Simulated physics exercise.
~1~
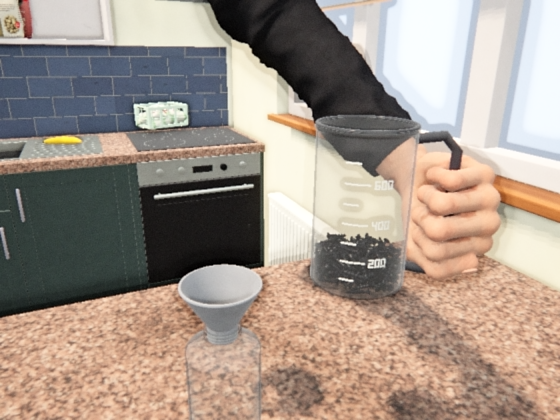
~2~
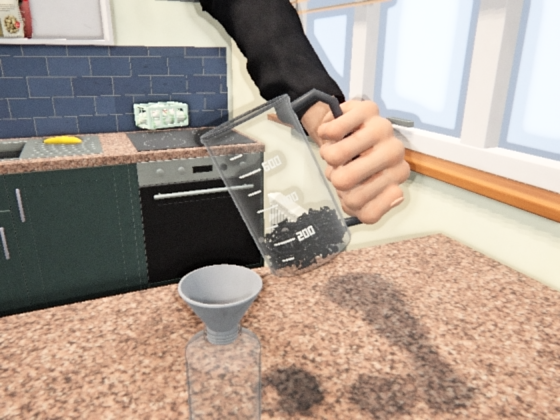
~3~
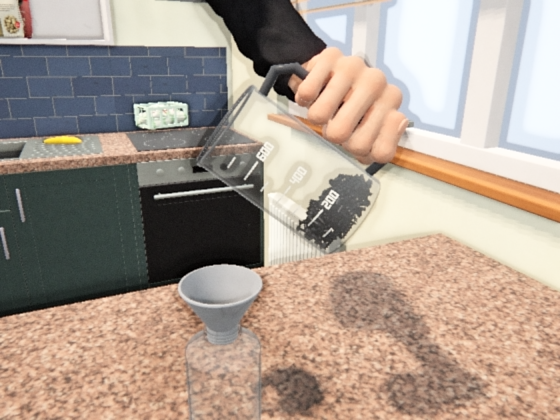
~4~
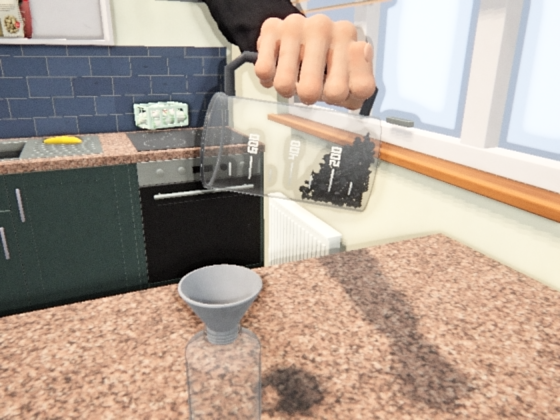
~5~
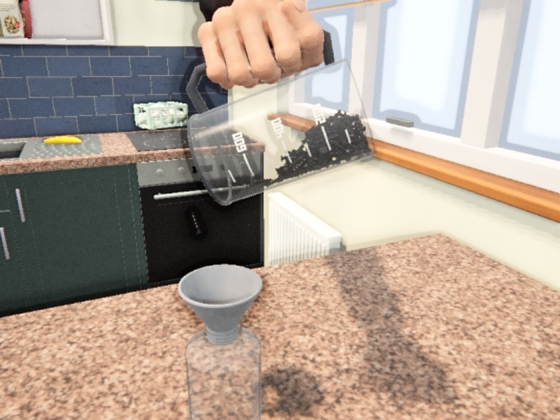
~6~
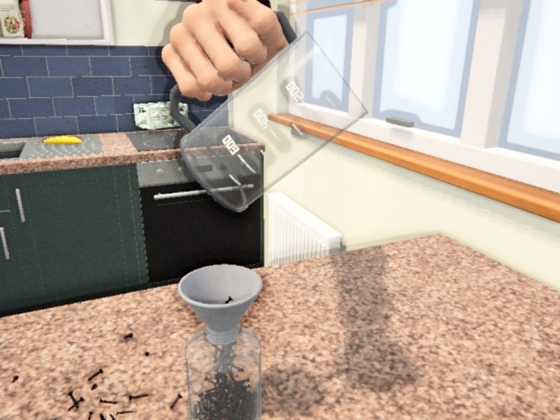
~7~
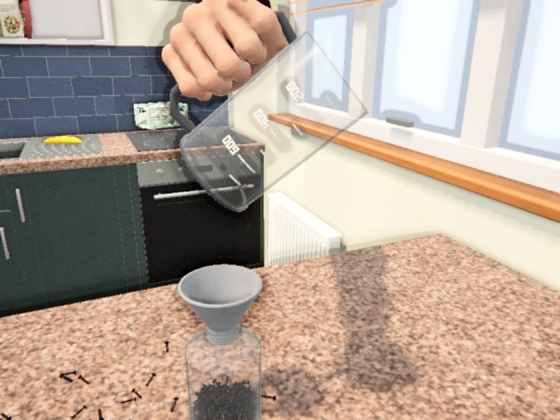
A hand lifted a clear jug of small black screws and tipped it over a grey funnel on a speckled countertop, pouring until the jug was empty; most landed in the clear jar below, while some lay scattered on the counter.
